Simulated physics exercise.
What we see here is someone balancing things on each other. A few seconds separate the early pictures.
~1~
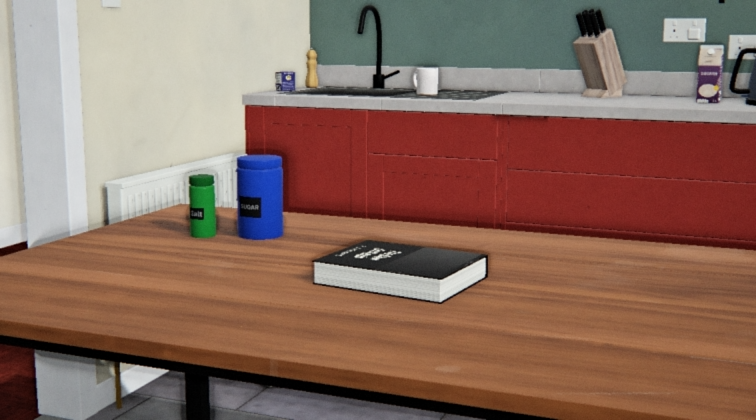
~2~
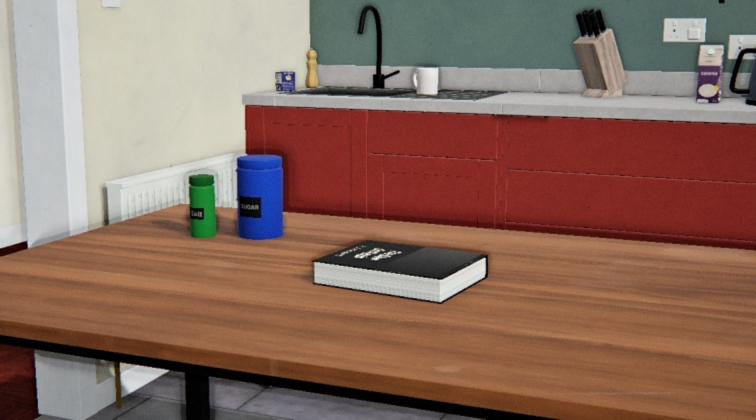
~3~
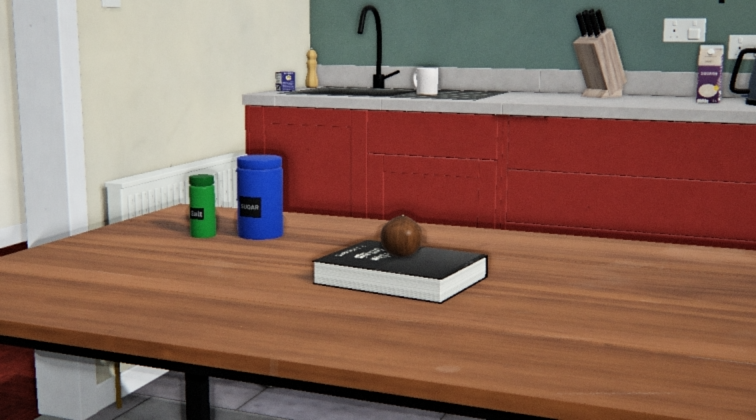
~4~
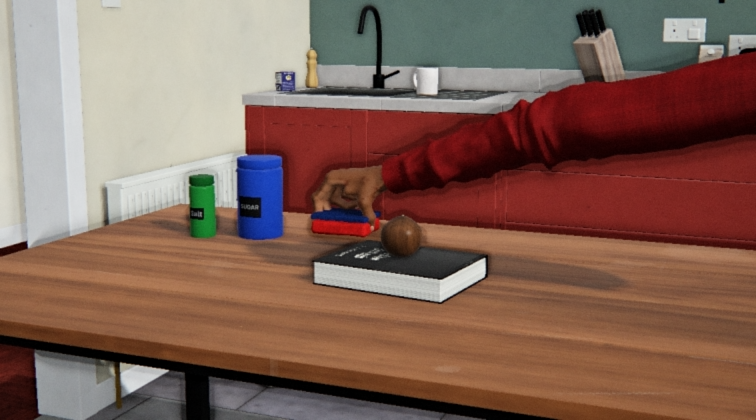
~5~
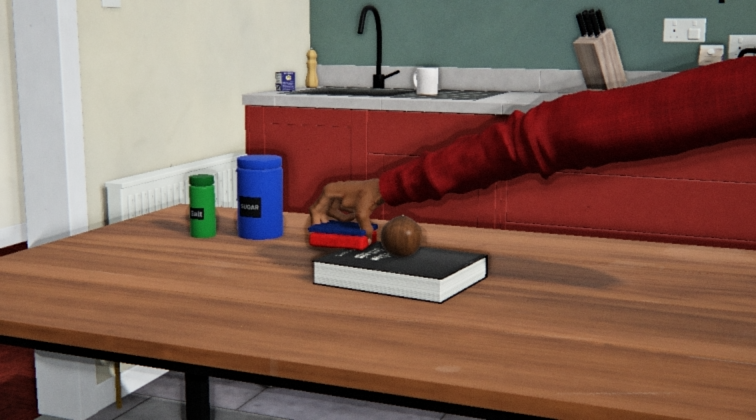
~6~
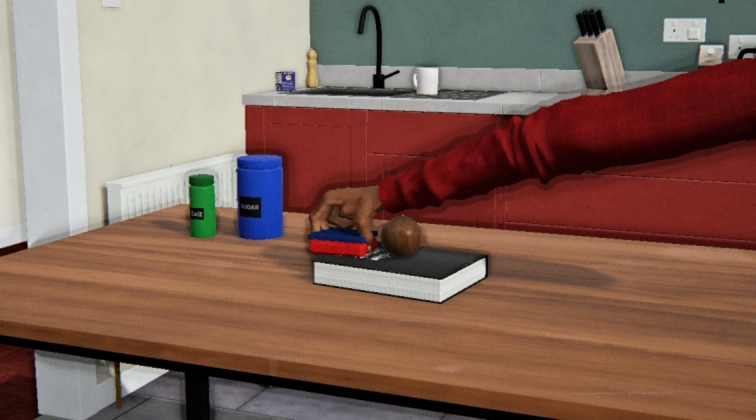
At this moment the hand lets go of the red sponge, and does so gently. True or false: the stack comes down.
False.
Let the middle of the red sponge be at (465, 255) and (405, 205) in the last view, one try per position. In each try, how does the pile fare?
With the first placement the pile remains stable, with the second it tips over.
Then, 0.50 s later than the last frame, all is still.
Then, 1.30 s later than the last frame, red sponge resting near (343, 242).
When it is over, all 5 as before. End places, in pixels of the last picture, red sponge near (343, 242). The pile stays up.
